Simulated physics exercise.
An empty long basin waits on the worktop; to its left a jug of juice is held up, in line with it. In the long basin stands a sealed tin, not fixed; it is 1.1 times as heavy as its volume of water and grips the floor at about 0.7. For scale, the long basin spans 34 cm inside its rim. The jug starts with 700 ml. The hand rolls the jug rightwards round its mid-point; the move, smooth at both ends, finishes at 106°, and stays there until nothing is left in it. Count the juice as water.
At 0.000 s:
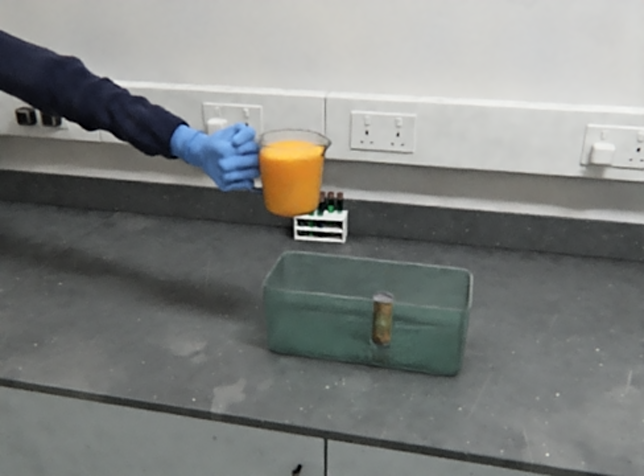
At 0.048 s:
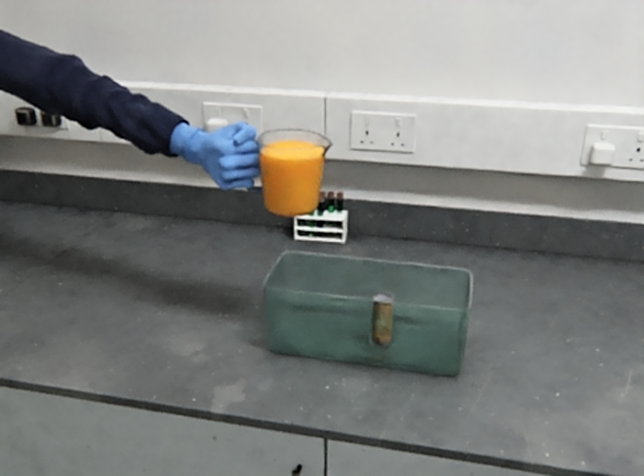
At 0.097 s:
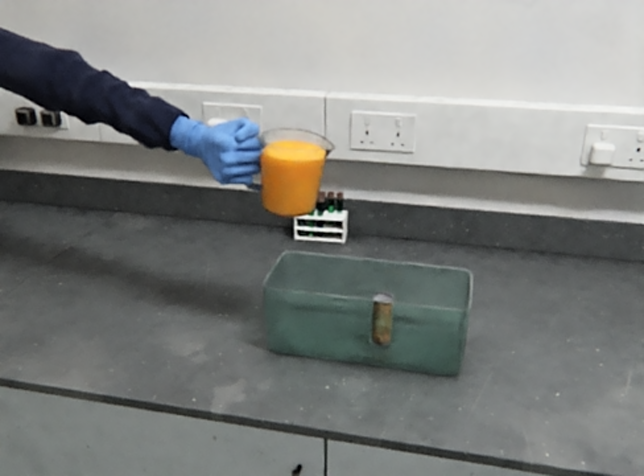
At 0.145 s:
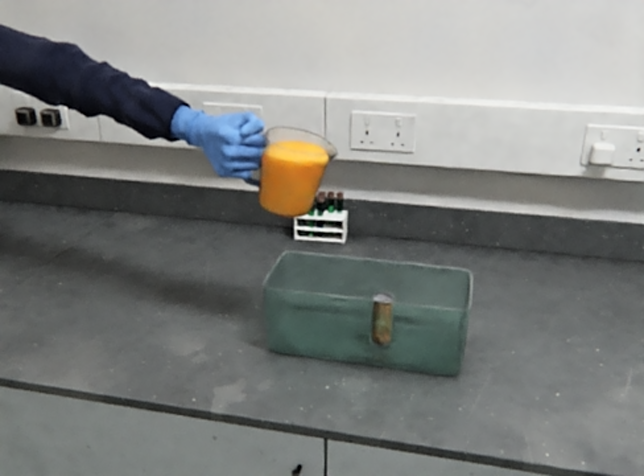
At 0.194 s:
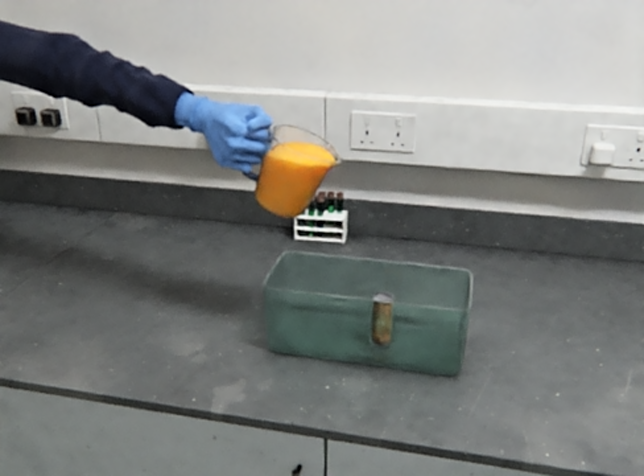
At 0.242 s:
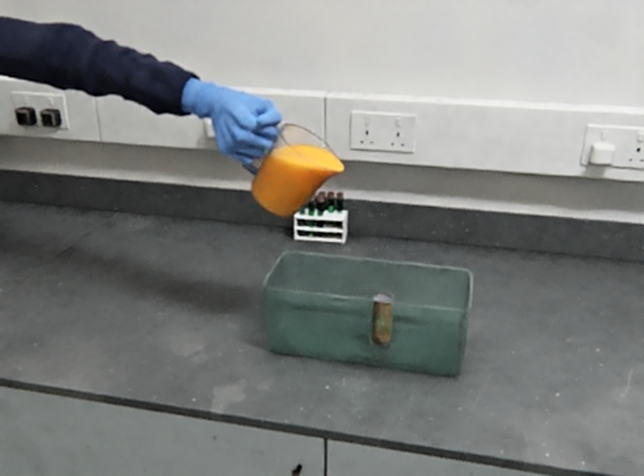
A blue-gloved hand gradually tilts a jug of orange juice rightwards above a green basin.
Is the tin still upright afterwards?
It topples.
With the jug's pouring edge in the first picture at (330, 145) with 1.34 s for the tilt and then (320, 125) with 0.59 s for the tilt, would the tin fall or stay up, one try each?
First it stays up; then it topples.
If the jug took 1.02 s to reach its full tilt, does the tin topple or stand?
The tin falls.
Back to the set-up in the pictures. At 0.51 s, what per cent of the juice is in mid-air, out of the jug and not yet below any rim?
About 34 per cent.
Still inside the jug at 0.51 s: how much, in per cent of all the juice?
Some 52 per cent.
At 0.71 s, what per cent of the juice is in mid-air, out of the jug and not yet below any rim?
Near 18 in a hundred.
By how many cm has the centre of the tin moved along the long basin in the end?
Some 9.5 cm.
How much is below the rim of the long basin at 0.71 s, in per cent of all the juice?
Near 70 in a hundred.
After 0.51 s the tilt is 96° and 52 per cent is still to pour; the tin stands where it began.
After 0.71 s the tilt is 106° and 10 per cent is still to pour; the tin stands 2 cm from where it began.
After 0.92 s the tilt is 106° and 1 per cent is still to pour; the tin lies on its side.
After 1.14 s the tilt is 106° and 0 per cent is still to pour; the tin lies on its side.
In the end the tin lies on its side.
